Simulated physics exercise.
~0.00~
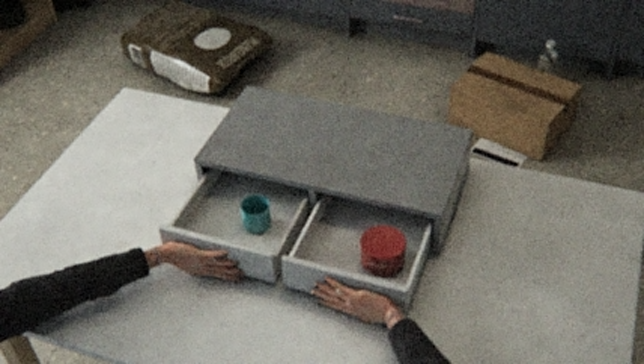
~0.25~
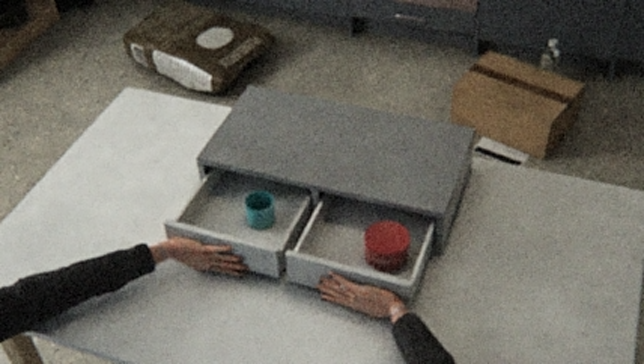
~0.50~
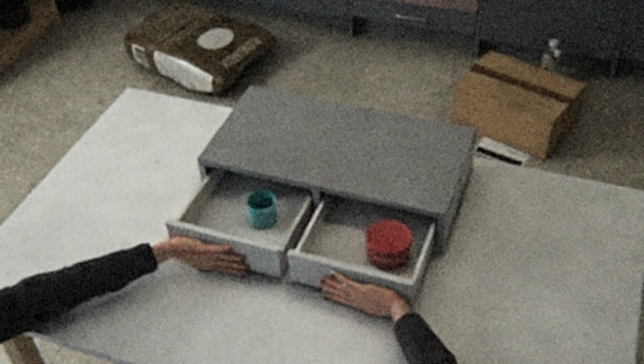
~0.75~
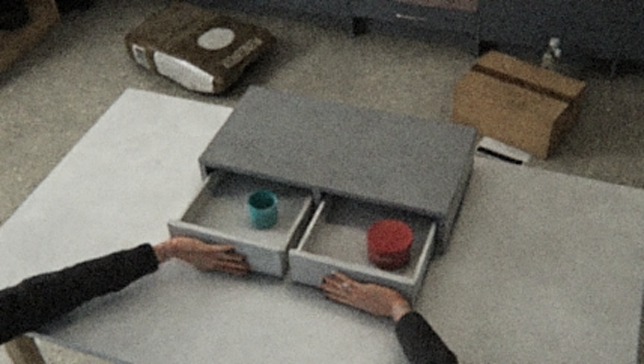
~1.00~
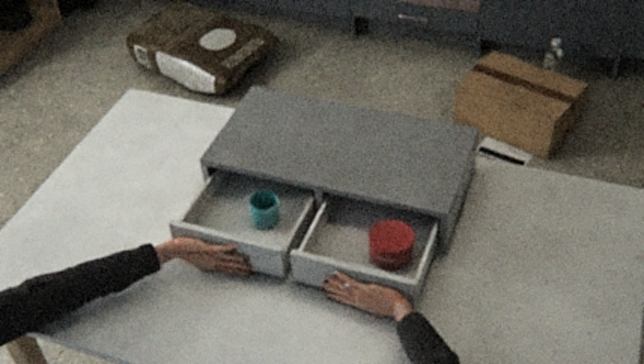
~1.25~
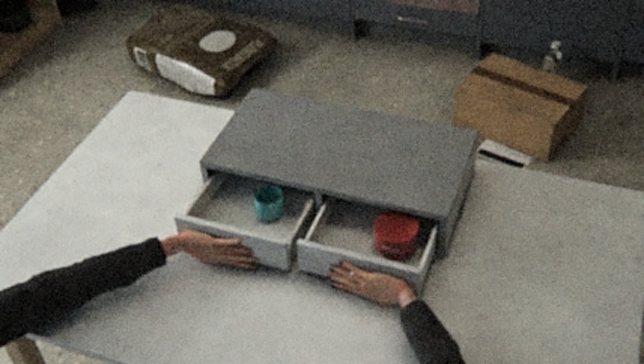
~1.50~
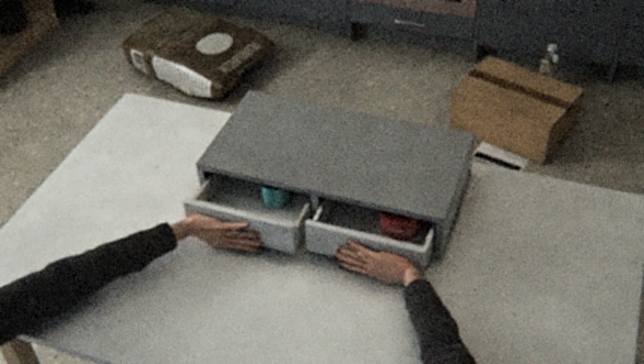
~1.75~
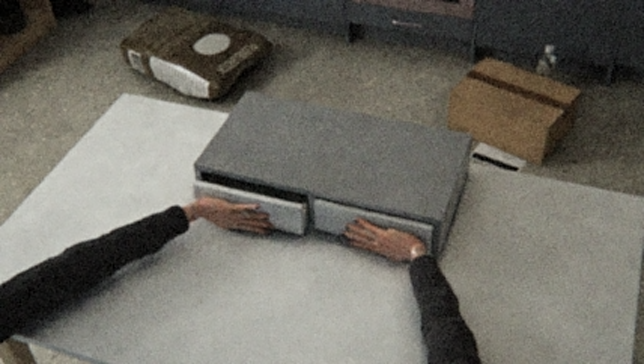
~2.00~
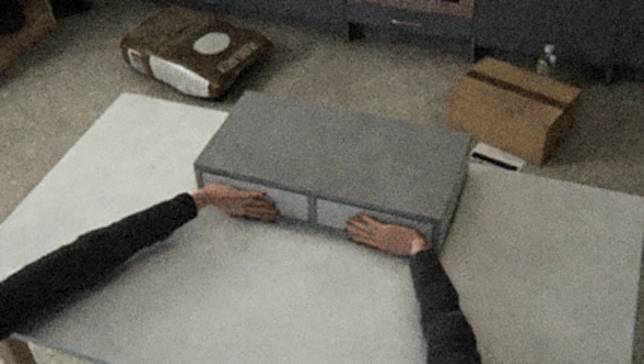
At first, two drawers stand open in a low grey chest on a pale table, a turquoise beaker in the left one and a red tub in the right, while a hand rests against the front of each. The hands stay there for a while with the drawers barely changing. Then both hands push, and the drawers start sliding in together, carrying the beaker and tub back under the chest's top. Soon both containers are hidden, and the right drawer looks shut slightly ahead of the left. Finally the left drawer closes too, and the hands remain against both closed fronts.
